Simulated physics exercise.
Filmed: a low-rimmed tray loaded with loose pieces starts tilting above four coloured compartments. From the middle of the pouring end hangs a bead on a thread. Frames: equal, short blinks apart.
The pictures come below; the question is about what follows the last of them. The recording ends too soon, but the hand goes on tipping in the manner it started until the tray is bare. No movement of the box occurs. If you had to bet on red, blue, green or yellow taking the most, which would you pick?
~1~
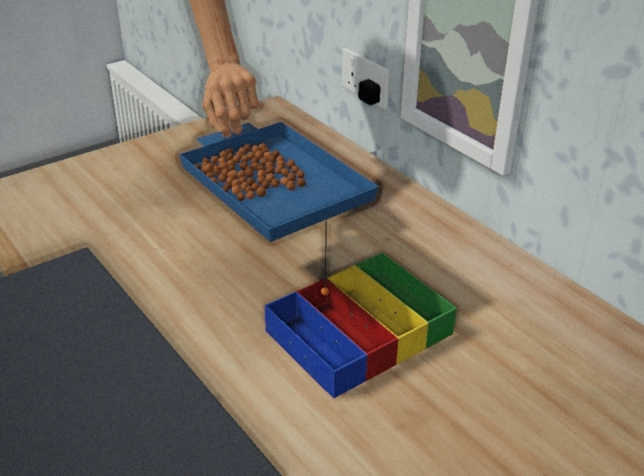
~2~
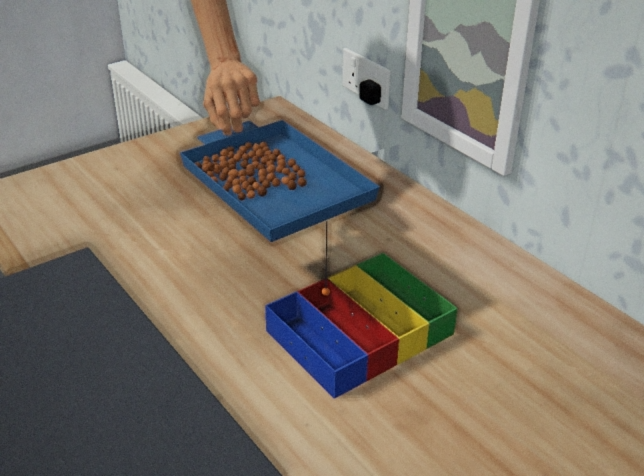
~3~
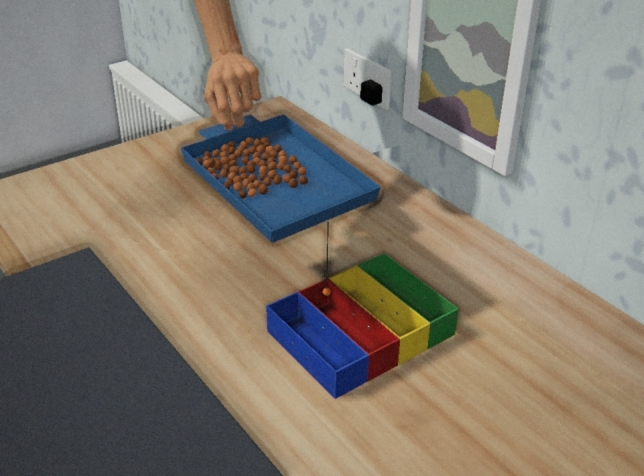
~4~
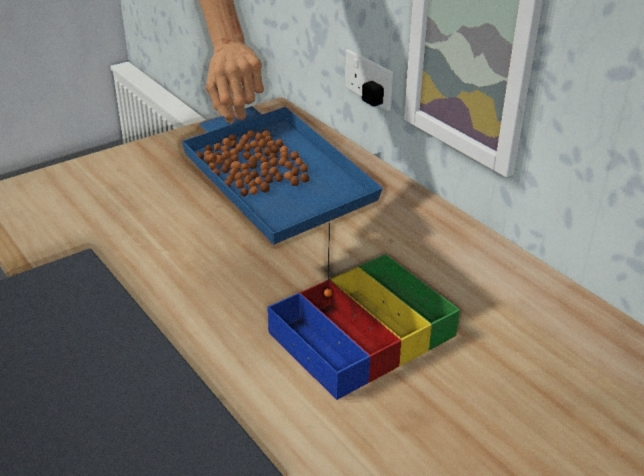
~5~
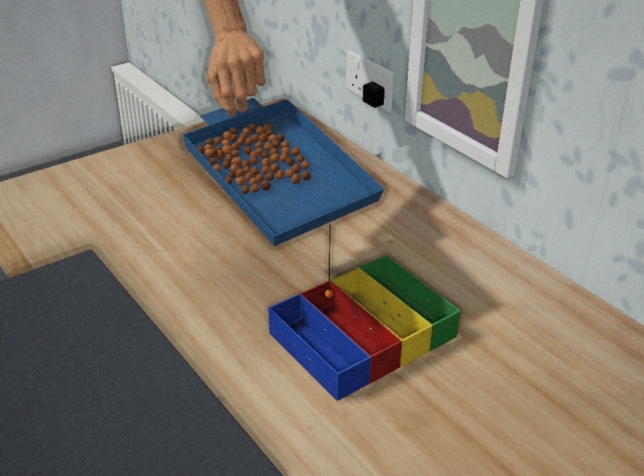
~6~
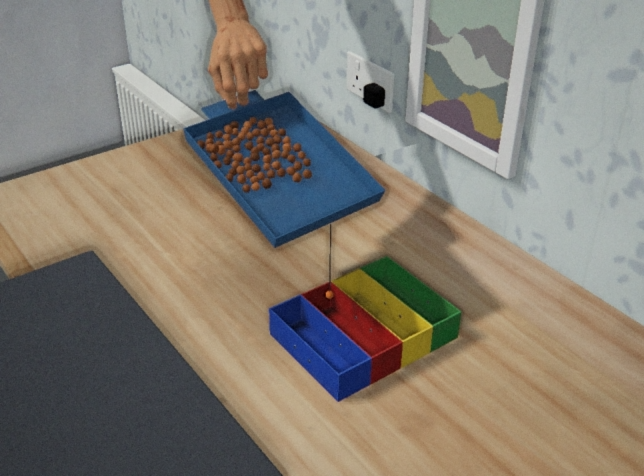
I would pick blue.
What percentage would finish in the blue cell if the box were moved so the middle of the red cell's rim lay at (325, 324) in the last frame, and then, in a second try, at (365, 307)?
Trial 1 50%, trial 2 20%.
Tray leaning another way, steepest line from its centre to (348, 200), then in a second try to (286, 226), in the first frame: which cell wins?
The yellow one, then the blue one.
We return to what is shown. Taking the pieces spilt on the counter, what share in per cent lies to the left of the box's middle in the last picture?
Reading: Around 100 %.
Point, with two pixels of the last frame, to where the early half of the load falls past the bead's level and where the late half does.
Early half: (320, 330); late half: (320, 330).
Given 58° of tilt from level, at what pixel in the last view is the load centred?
In the last view, the load is centred close to (298, 207).
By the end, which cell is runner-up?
The red cell.
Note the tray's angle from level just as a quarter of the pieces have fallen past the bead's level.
I'd say close to 110 degrees.
Just after the last frame, tray tipped steeply; every one on the tray.
A moment on, tray tipped right over; almost all on the tray; just a few falling or outside the box.
Further on, tray tipped past a quarter turn; roughly half in the blue cell; roughly a quarter in the red cell; just a few in the yellow cell; roughly a quarter falling or outside the box.
When it is over, tray tipped past a quarter turn; roughly half in the blue cell; roughly a quarter in the red cell; just a few in the yellow cell; not one in the green cell; roughly a quarter outside the box.
